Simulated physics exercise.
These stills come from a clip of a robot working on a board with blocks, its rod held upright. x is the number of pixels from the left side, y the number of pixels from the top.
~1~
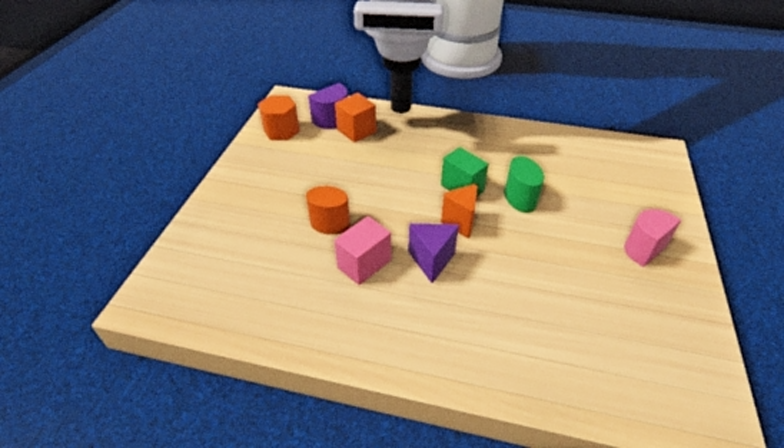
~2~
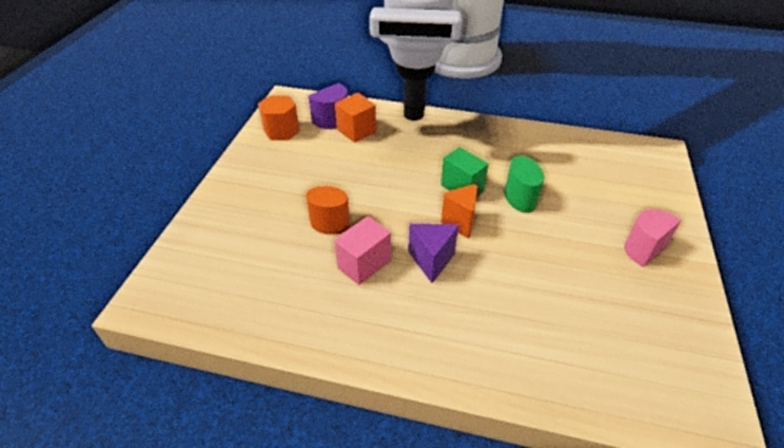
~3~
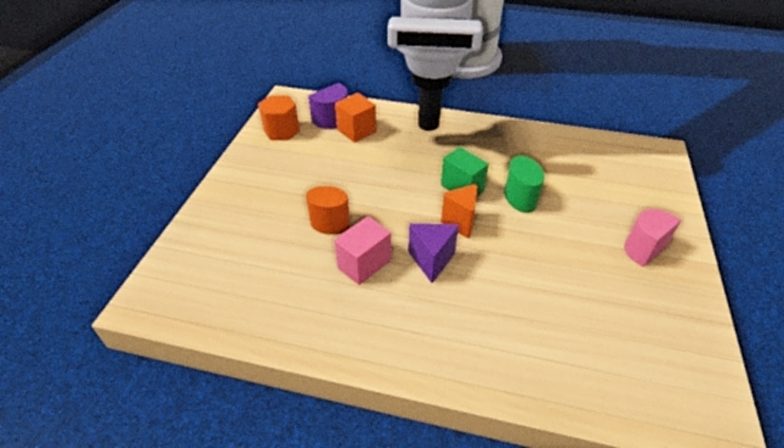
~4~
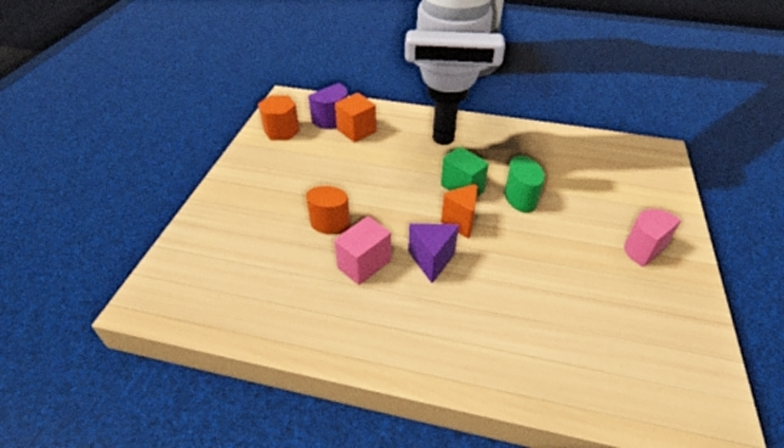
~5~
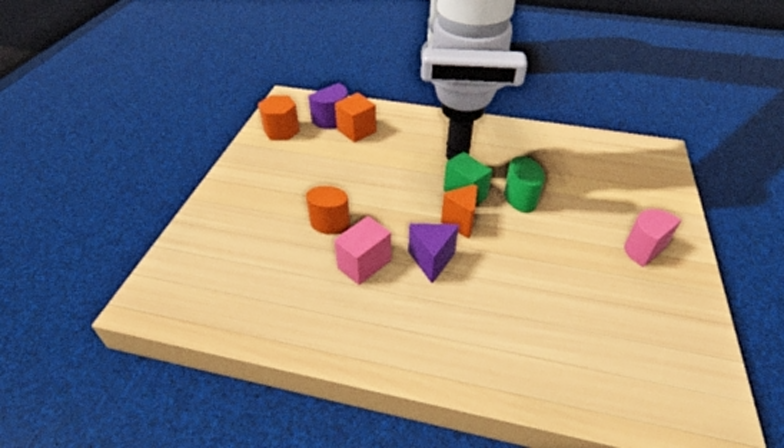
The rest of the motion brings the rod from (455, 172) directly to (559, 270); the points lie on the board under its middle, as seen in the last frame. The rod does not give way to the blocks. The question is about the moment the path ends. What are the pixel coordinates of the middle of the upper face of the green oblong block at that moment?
By then it is at (506, 225).
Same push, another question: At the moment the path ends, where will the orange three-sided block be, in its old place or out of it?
It is shifted.
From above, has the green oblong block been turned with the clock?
Yes, that is how it ends up.
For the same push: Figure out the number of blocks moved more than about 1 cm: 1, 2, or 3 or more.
I count two.
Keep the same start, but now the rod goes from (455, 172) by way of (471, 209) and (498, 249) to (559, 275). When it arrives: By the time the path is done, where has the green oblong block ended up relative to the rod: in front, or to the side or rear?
The rod still drives it.
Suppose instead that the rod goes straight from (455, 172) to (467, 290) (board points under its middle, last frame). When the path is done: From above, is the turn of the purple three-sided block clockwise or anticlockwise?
It is turned clockwise.
On the path given first. One third of the way, rod (488, 187); orange three-sided block (464, 207), turned 75° clockwise; green oblong block (493, 198), turned 25° clockwise.
Two thirds of the way, rod (524, 220); orange three-sided block (464, 207), turned 80° clockwise; green oblong block (505, 223), turned 90° clockwise.
At the end, rod (564, 255); orange three-sided block (464, 207), turned 80° clockwise; green oblong block (506, 225), turned 100° clockwise; green oval not moved.
